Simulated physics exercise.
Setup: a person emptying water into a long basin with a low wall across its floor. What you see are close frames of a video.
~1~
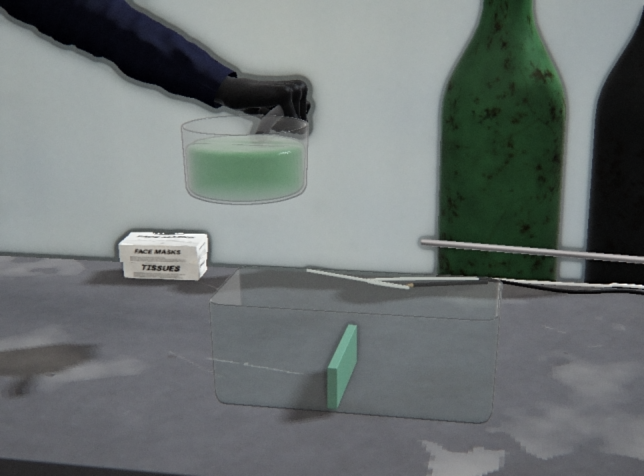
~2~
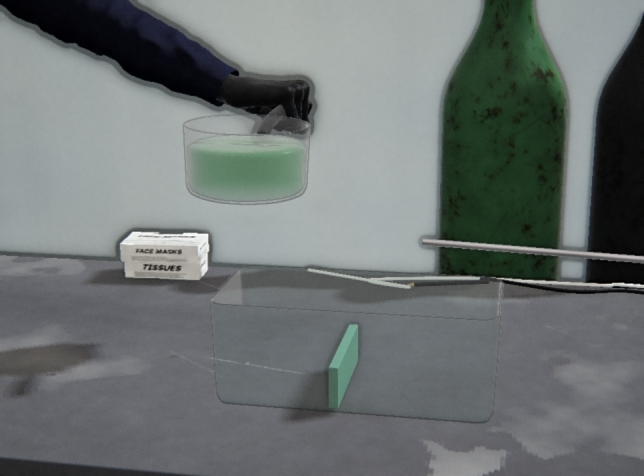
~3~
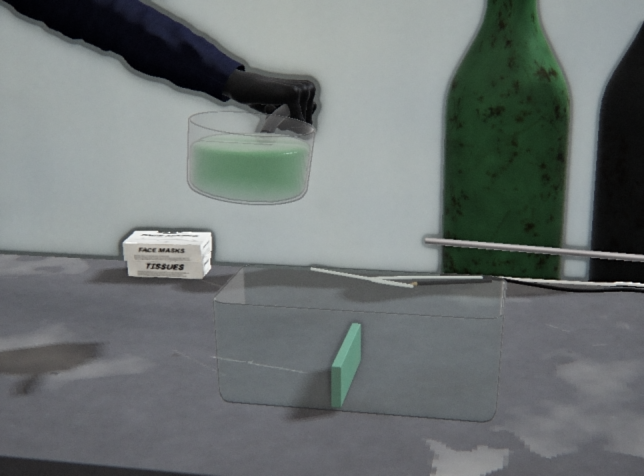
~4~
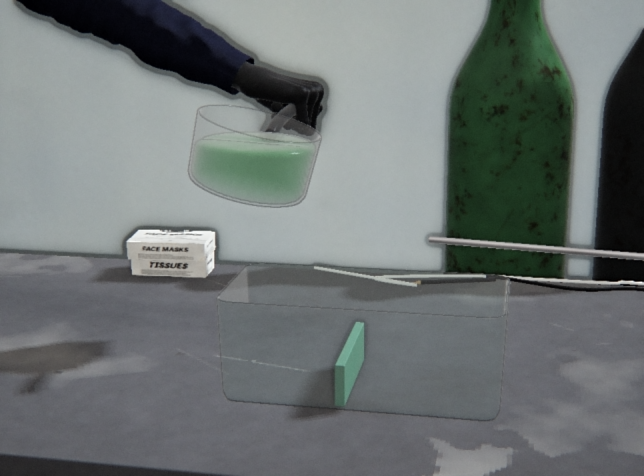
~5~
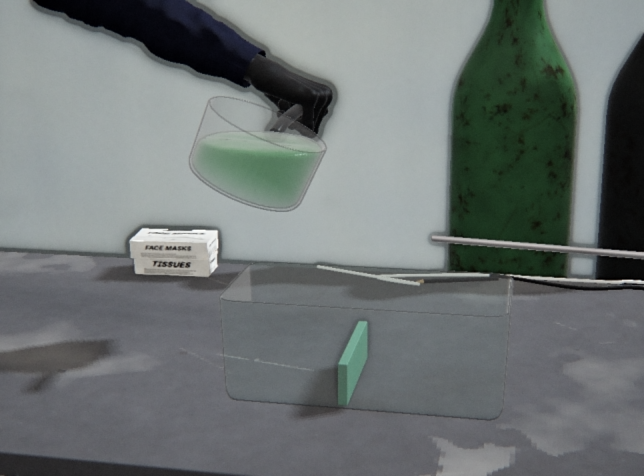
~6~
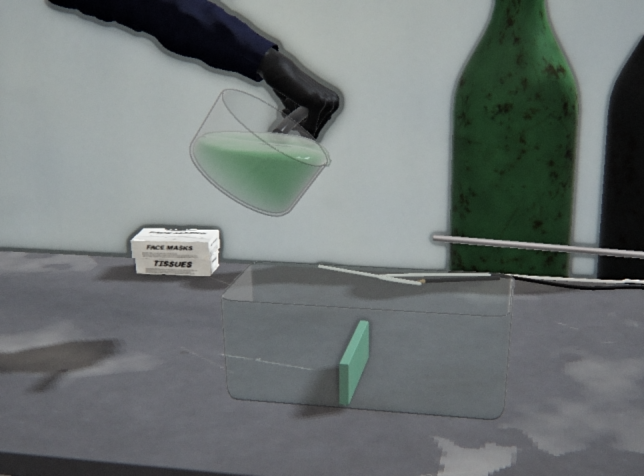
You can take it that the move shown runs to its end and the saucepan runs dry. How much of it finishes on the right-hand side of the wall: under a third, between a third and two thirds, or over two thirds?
Sits mid-range.
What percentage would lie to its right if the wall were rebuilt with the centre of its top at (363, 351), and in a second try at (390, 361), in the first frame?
35 per cent first, then 15 per cent.
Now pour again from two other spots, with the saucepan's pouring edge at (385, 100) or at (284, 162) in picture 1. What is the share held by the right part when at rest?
Roughly 85 per cent, then roughly 20 per cent.
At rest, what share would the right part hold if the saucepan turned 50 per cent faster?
Somewhere near 45 percent.
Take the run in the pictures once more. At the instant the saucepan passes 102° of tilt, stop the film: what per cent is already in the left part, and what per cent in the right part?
On the left 0 per cent, on the right 30 per cent.
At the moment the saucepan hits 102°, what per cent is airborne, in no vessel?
45 %.
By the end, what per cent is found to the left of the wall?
Roughly 40 %.
A moment on, the saucepan is tipped right over and 24 per cent is still to pour, 1 is left of the wall and 28 right of it.
Next, the saucepan is tipped right over and 3 per cent is still to pour, 32 is left of the wall and 58 right of it.
Then the saucepan is tipped right over and 0 per cent is still to pour, 40 is left of the wall and 58 right of it.
Later the saucepan is tipped right over and 0 per cent is still to pour, 40 is left of the wall and 59 right of it.
In the end 40 per cent lies left of the wall, 59 right of it and 1 outside.
